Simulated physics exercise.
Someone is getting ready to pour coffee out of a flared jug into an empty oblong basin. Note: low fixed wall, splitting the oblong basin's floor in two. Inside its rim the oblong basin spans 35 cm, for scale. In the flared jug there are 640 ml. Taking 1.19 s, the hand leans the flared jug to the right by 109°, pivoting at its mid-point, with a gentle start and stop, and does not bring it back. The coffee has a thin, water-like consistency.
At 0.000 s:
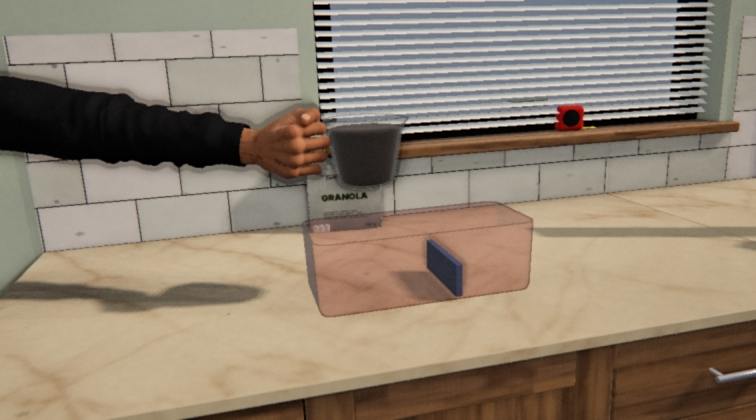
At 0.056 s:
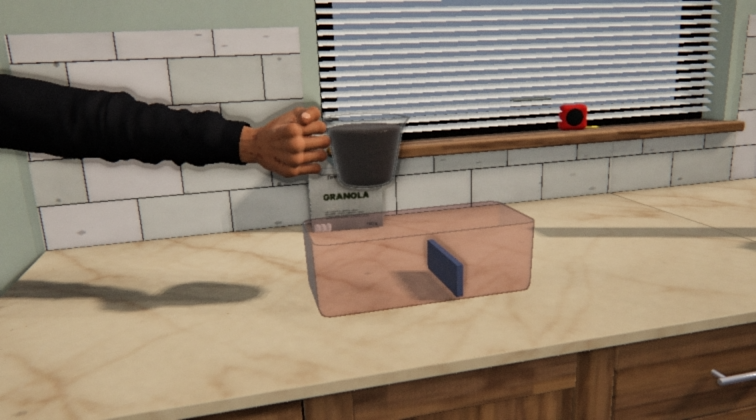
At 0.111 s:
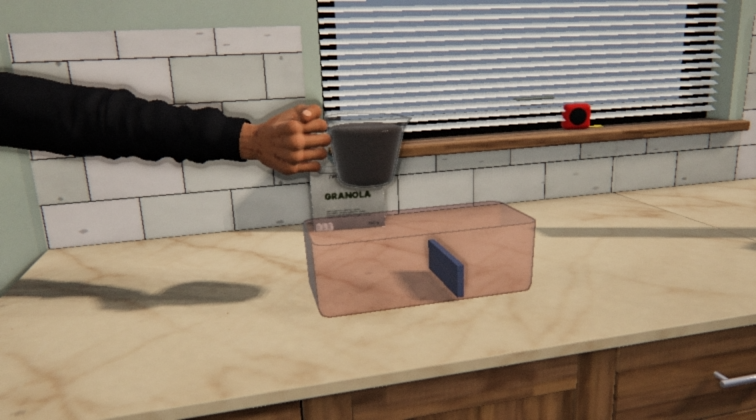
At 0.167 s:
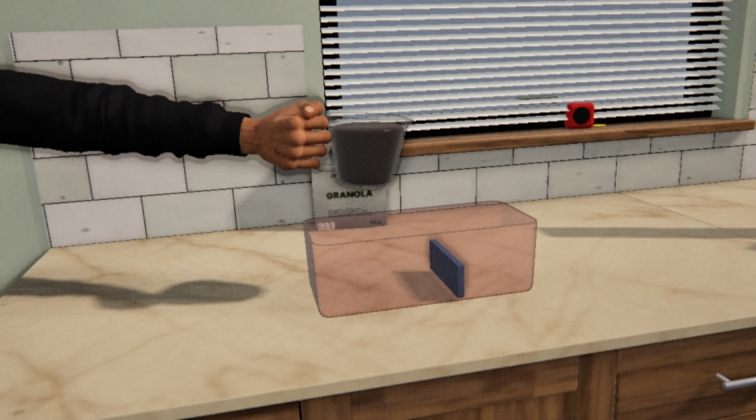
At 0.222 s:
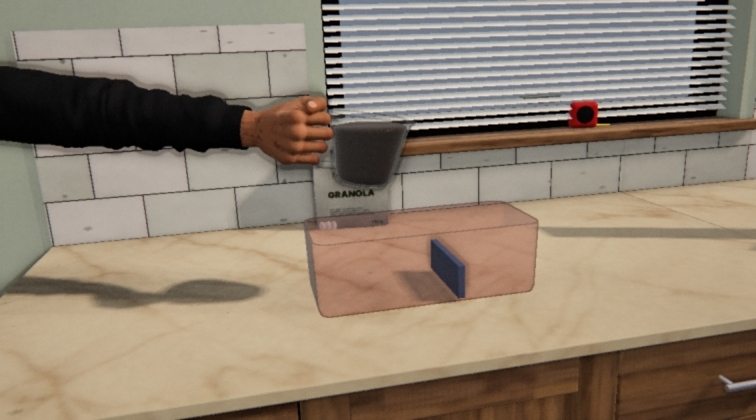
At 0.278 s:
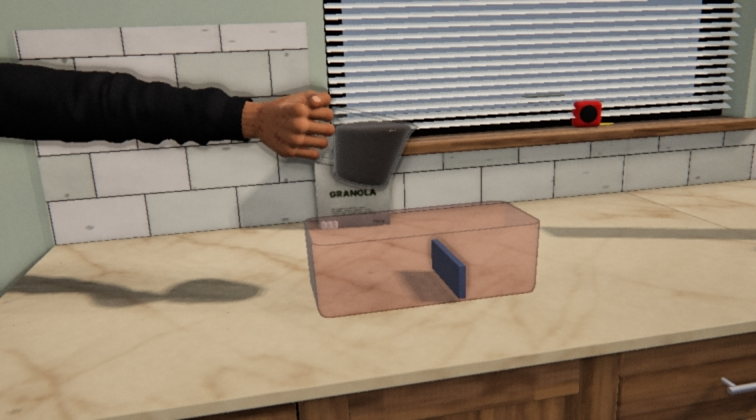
A hand holding a dark-filled flared jug above a clear pinkish basin with a blue divider, gently tilting it to the right.
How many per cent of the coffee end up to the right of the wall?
About 53 per cent.
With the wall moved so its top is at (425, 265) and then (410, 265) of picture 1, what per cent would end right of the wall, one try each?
Respectively 85 and 95 %.
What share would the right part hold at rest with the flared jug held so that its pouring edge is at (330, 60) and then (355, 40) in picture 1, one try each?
5 and 5 %.
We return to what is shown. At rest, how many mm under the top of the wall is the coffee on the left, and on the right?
For the left, around 46 mm; for the right, around 36 mm.
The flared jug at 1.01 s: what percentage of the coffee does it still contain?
I'd say some 7 per cent remains.
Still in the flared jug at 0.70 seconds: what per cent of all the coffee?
Close to 62 in a hundred.
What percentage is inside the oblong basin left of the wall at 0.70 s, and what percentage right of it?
I'd say some 2 on the left and some 14 on the right.
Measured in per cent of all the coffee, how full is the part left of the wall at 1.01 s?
32 %.
After 0.70 s the tilt is 70° and 61 per cent is still to pour, 2 is left of the wall and 14 right of it.
After 1.01 s the tilt is 103° and 7 per cent is still to pour, 32 is left of the wall and 53 right of it.
After 1.34 s the tilt is 109° and 0 per cent is still to pour, 46 is left of the wall and 53 right of it.
After 1.69 s the tilt is 109° and 0 per cent is still to pour, 46 is left of the wall and 53 right of it.
In the end 46 per cent lies left of the wall, 53 right of it and 1 outside.
